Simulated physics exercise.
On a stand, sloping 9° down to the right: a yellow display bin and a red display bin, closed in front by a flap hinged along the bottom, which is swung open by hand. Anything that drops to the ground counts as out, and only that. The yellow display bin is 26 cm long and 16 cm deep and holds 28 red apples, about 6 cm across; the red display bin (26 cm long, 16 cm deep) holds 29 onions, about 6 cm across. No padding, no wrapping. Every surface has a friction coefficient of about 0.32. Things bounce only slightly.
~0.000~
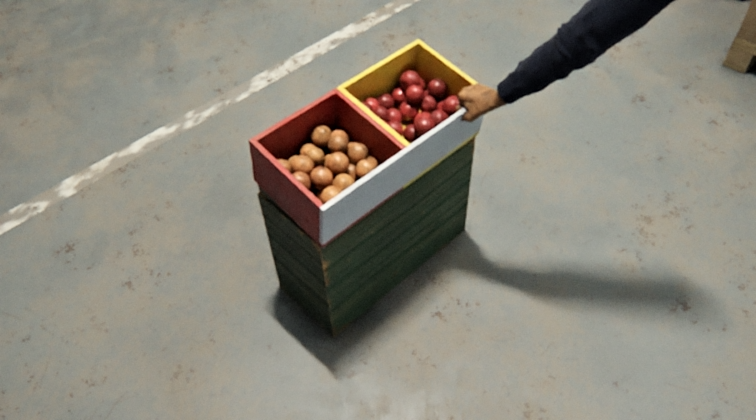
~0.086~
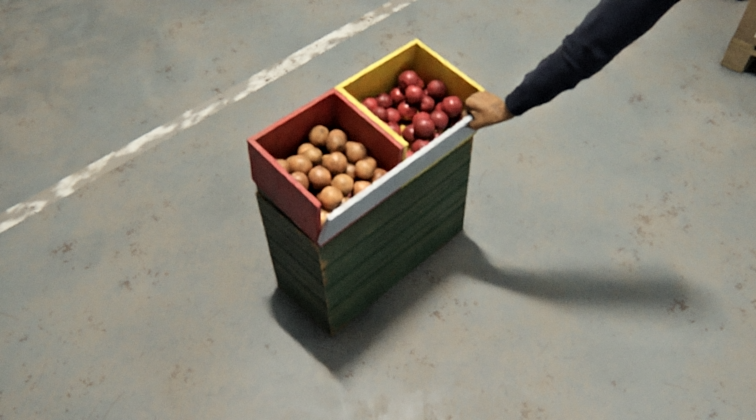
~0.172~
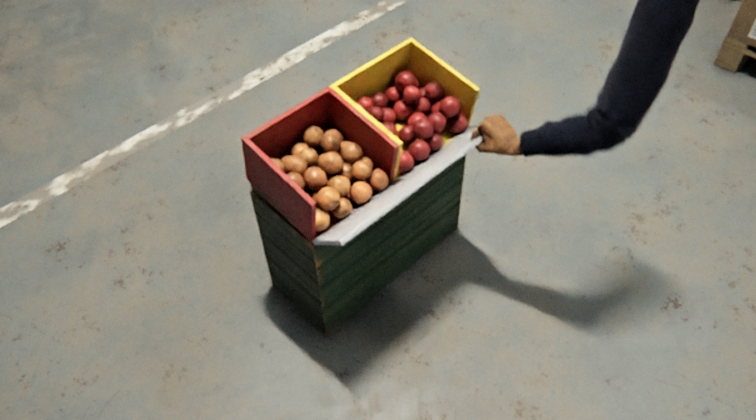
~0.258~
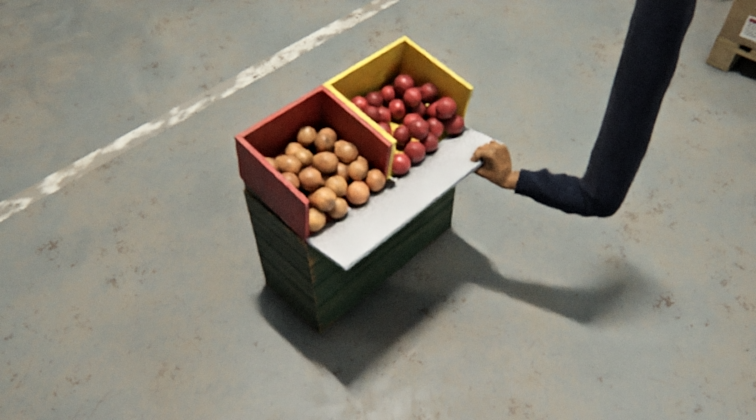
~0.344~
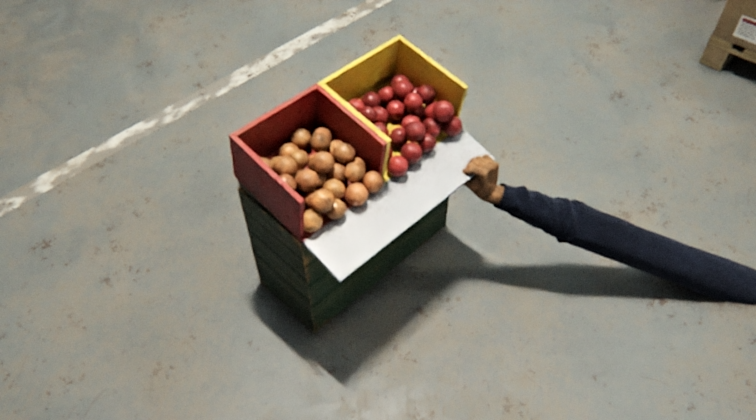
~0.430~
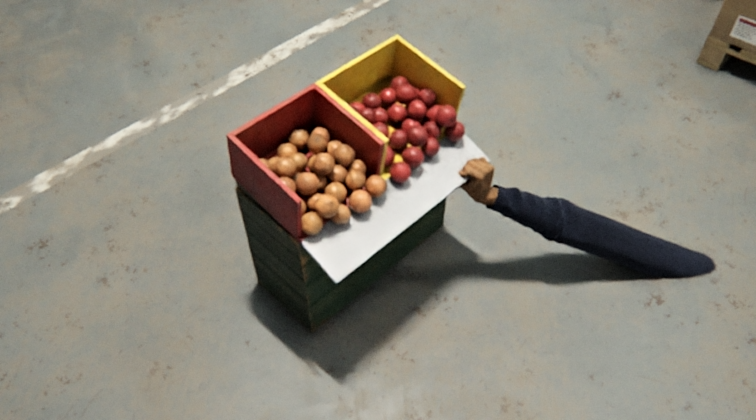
On a concrete floor, a hand swinging down the pale front flap of red and yellow bins holding onions and red apples.
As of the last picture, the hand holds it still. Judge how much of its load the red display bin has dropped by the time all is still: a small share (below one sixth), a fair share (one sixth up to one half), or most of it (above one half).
Most of it.
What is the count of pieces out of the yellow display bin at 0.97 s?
Estimate for the yellow display bin by then: Some 8 out.
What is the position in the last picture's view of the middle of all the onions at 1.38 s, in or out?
Centred roughly at (431, 365).
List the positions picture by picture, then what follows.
In the first picture (each is followed by its nearest rim corner in this view), red display bin, (321, 206); yellow display bin, (409, 145); the flap has turned 0°; none has fallen clear.
In the second picture, red display bin, (319, 205); the flap has turned 12°.
In the third picture, red display bin, (314, 204); the flap has turned 40°.
In the fourth picture, red display bin, (308, 203); the flap has turned 72°.
In the fifth picture, red display bin, (302, 202); the flap has turned 96°.
In the sixth picture, red display bin, (300, 201); yellow display bin, (387, 141); the flap has turned 101°; none has fallen clear.
After 0.67 s, yellow display bin 28 in, 0 out and red display bin 29 in, 0 out.
After 0.97 s, yellow display bin 20 in, 8 out and red display bin 22 in, 7 out.
After 1.38 s, yellow display bin 9 in, 19 out and red display bin 13 in, 16 out.
When it is over (at 1.92 s), yellow display bin 0 in, 28 out and red display bin 0 in, 29 out. Asked share, 29 of 29, 100 per cent.
